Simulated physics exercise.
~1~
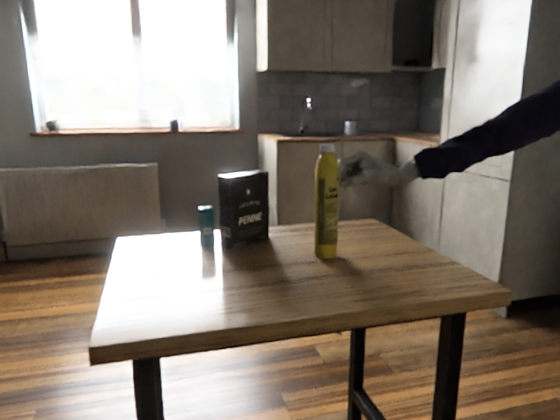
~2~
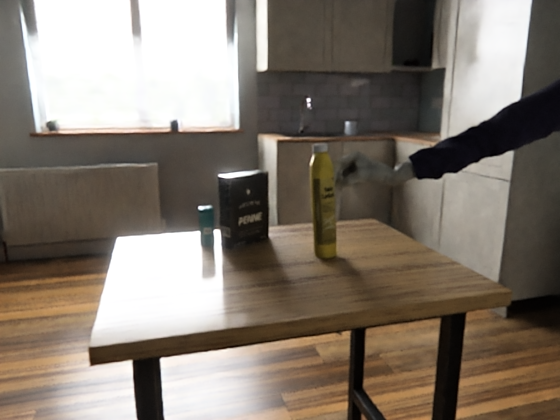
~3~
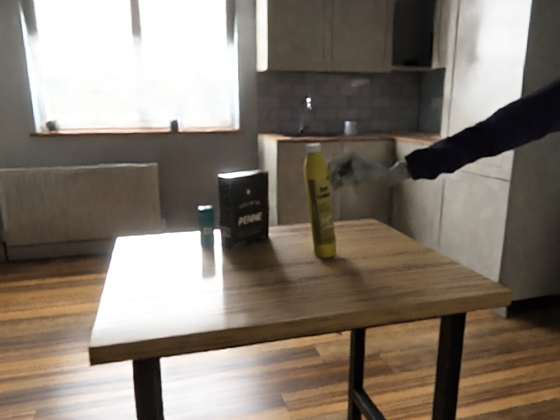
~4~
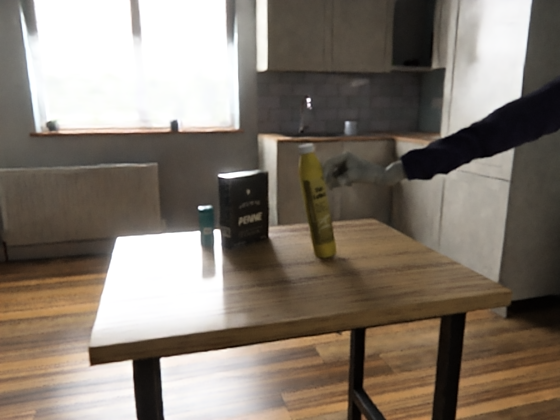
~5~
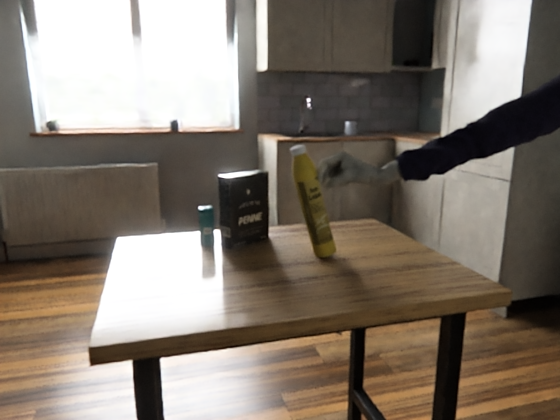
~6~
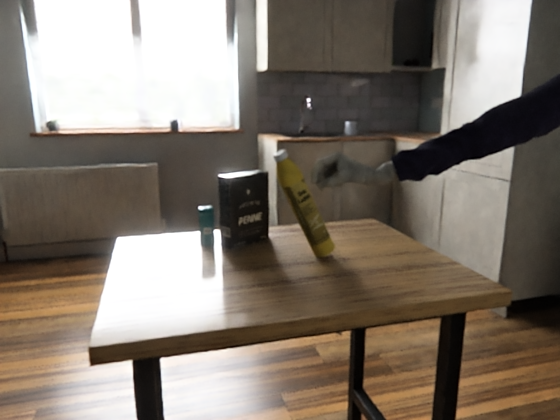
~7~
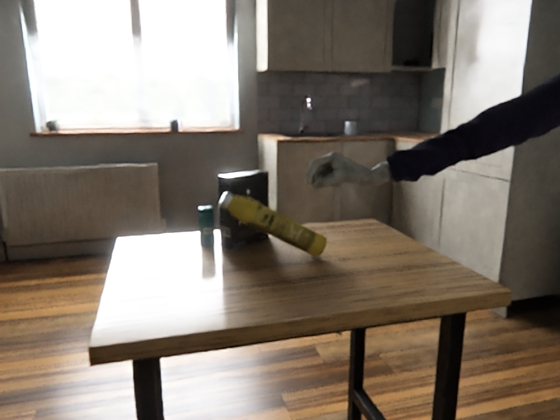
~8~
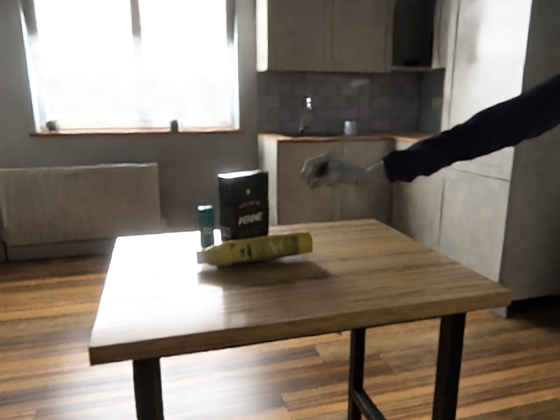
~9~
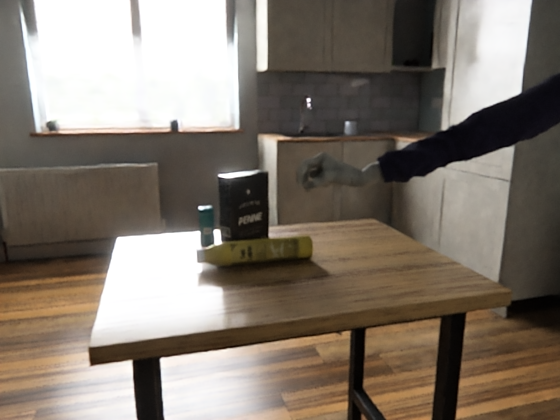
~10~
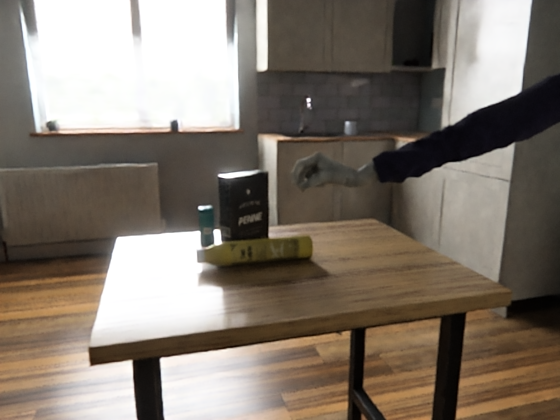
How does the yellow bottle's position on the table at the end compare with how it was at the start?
At the start the yellow bottle stands upright on the table, and at the end it lies on its side in front of the black packet.
